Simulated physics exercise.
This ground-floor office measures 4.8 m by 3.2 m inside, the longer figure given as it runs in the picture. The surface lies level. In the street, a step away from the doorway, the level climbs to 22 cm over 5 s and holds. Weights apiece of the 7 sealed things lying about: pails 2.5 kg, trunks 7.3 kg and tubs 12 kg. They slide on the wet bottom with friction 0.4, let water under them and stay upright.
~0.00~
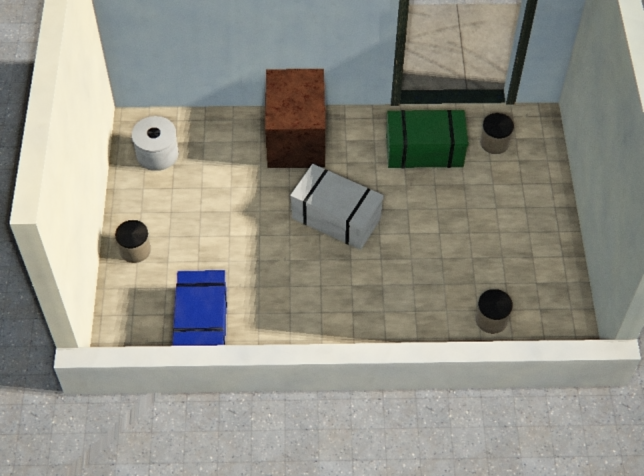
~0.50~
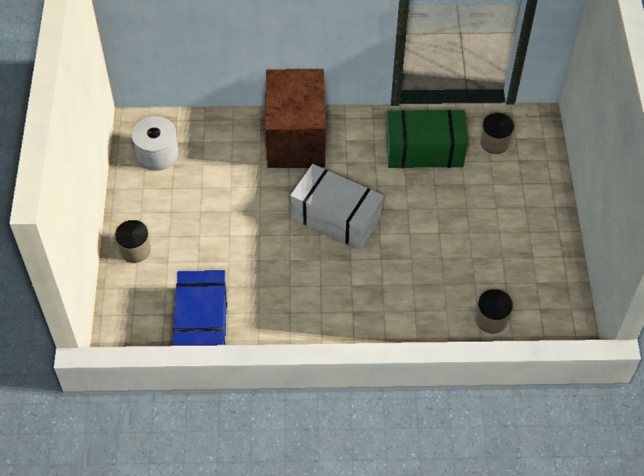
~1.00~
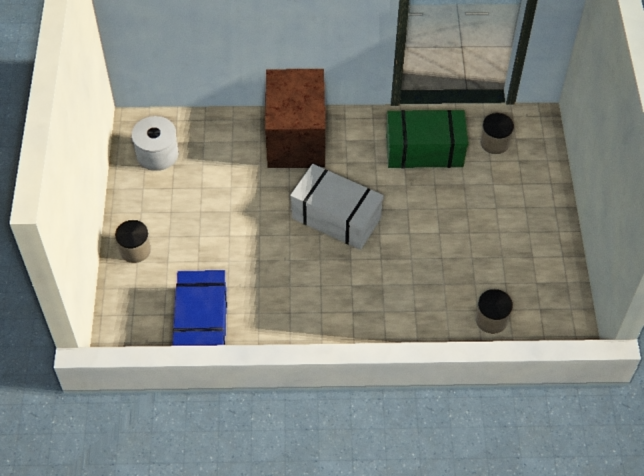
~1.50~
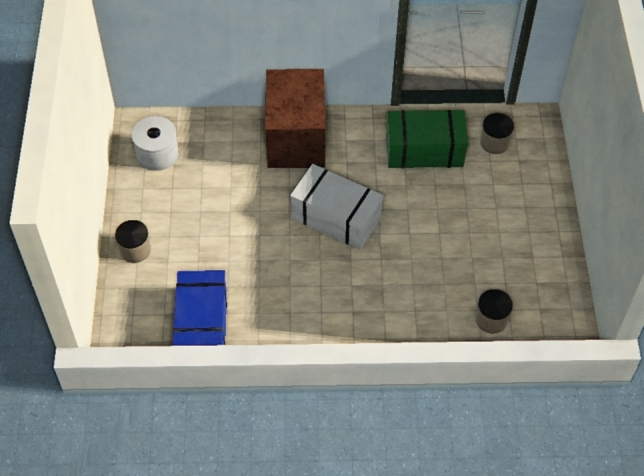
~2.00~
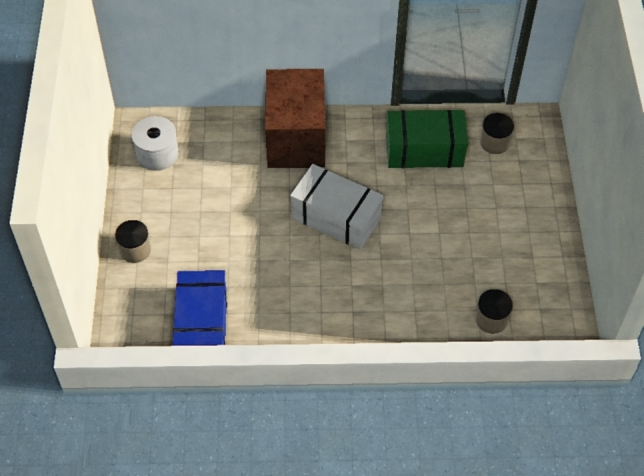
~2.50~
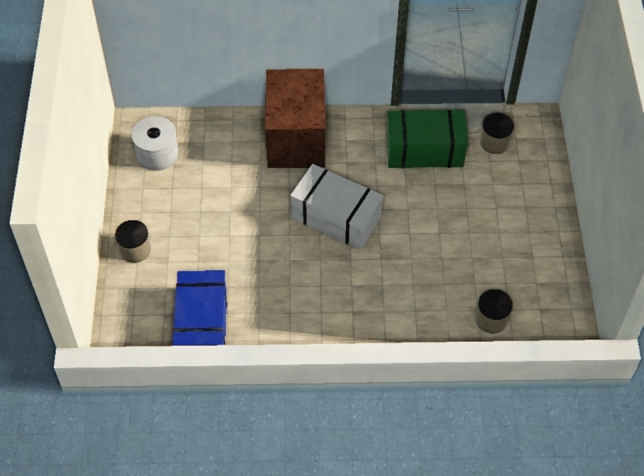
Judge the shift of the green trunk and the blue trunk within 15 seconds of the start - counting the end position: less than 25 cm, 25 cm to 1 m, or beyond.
The green trunk gets carried off; the blue trunk travels far.
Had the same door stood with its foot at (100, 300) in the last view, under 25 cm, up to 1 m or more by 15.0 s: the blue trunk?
Then the blue trunk ends far away.
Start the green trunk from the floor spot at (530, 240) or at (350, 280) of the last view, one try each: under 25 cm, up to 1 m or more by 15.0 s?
In that order: It gets carried off; it travels far.
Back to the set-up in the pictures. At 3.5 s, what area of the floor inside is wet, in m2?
About 2.0 m2.
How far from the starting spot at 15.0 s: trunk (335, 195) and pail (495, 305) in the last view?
In turn: 40 cm, 250 cm.
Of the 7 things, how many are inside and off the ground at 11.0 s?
I count 6.
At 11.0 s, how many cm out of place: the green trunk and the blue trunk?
About 300 and 120 cm.
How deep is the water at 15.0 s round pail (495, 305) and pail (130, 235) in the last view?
About 11 and 18 cm.
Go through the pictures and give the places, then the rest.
In the first picture, the green trunk at (428, 127), on the bottom; the blue trunk at (199, 307), on the bottom; 0.0 m2 under water; 0 of 7 have shifted.
In the second picture, the green trunk at (428, 127), on the bottom; the blue trunk at (199, 307), on the bottom; water covers 0.0 m2; 0 of 7 have shifted.
In the third picture, the green trunk at (428, 127) rests on the ground; the blue trunk at (199, 307), on the bottom; 0.0 m2 under water; 0 of 7 have shifted.
In the fourth picture, the green trunk at (428, 127) rests on the ground; the blue trunk at (199, 307) rests on the ground; water covers 0.0 m2; 0 of 7 have shifted.
In the fifth picture, the green trunk at (428, 127), on the bottom; the blue trunk at (199, 307), on the bottom; water covers 0.0 m2; 0 of 7 have shifted.
In the sixth picture, the green trunk at (428, 127), on the bottom; the blue trunk at (199, 307) rests on the ground; water covers 0.3 m2; 0 of 7 have shifted.
After 3.5 s the green trunk is near (422, 151), 0.3 m from its start, aground; the blue trunk is near (199, 307), 0.0 m from its start, aground; 0 afloat.
After 6.8 s the green trunk is near (303, 306), 2.5 m from its start, afloat; the blue trunk is near (199, 307), 0.0 m from its start, aground; 3 afloat.
After 11.0 s the green trunk is near (164, 239), 3.0 m from its start, afloat; the blue trunk is near (116, 222), 1.2 m from its start, afloat; 6 afloat.
After 15.0 s the green trunk is near (209, 175), 2.3 m from its start, afloat; the blue trunk is near (140, 127), 2.1 m from its start, afloat; 7 afloat.
